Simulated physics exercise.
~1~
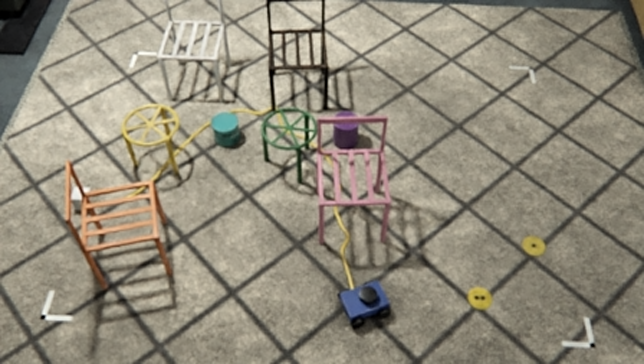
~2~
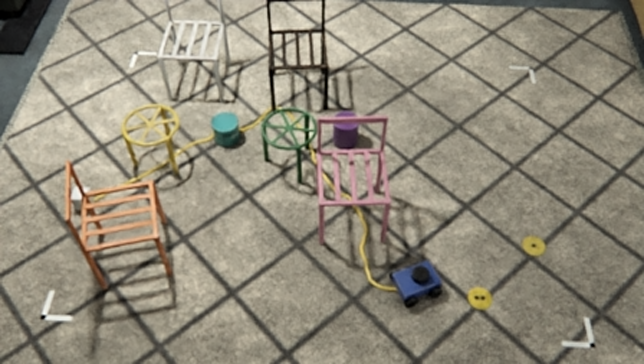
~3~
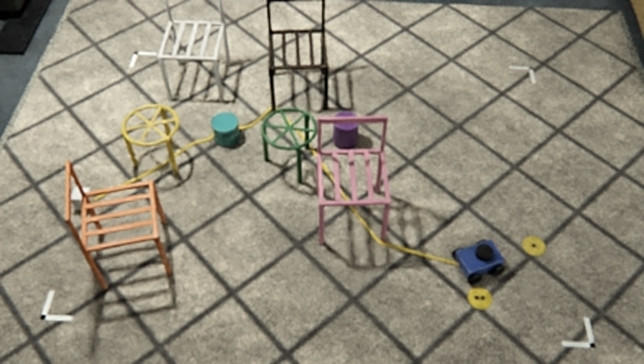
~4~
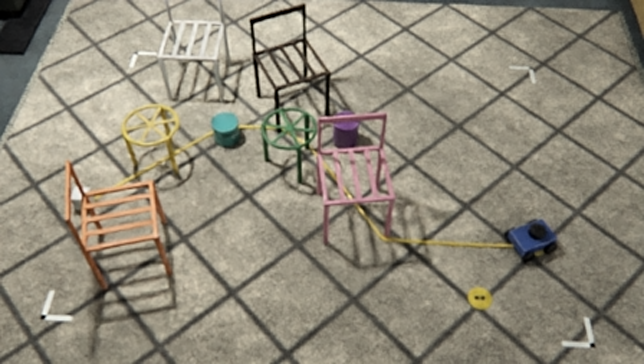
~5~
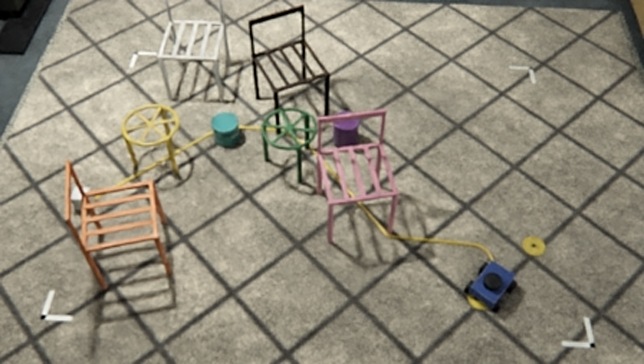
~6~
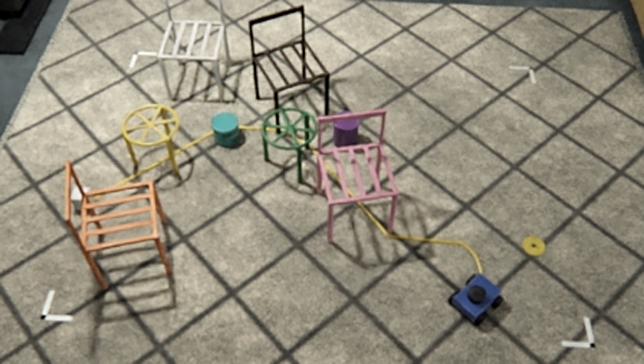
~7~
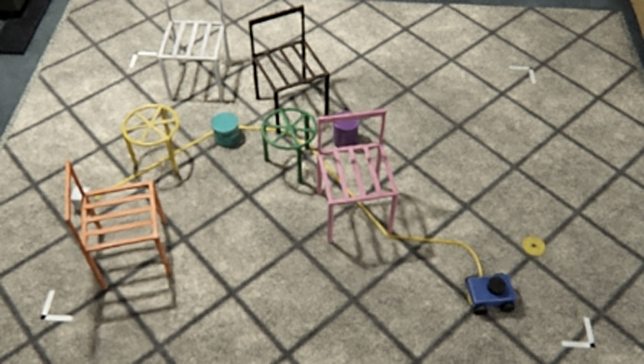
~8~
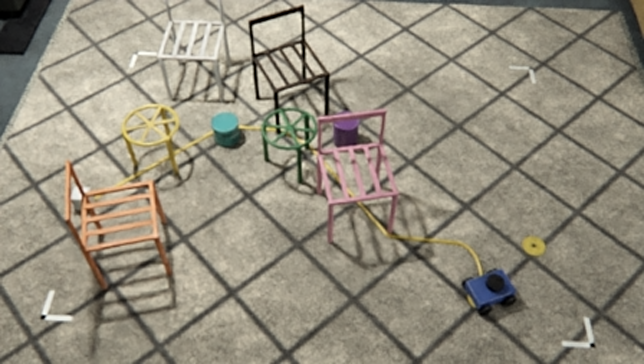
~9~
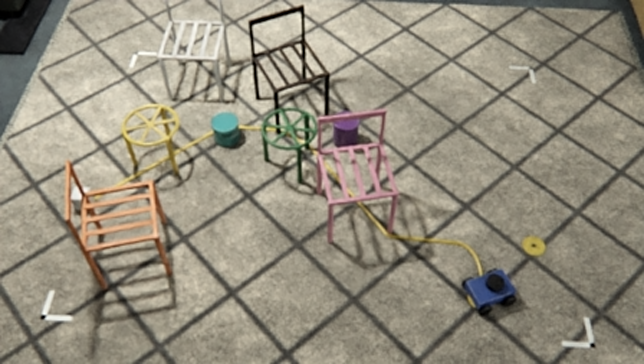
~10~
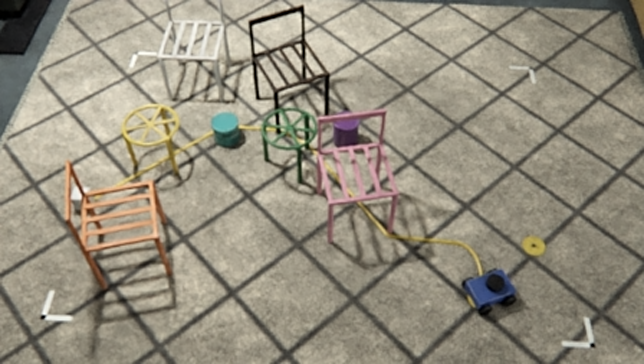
A small blue cart trailing a yellow cord rolled right past two yellow marks, and as the cord tightened, the black chair shifted and turned while the pink one barely moved. The cart then came back down and left, stopping with the cord slack.
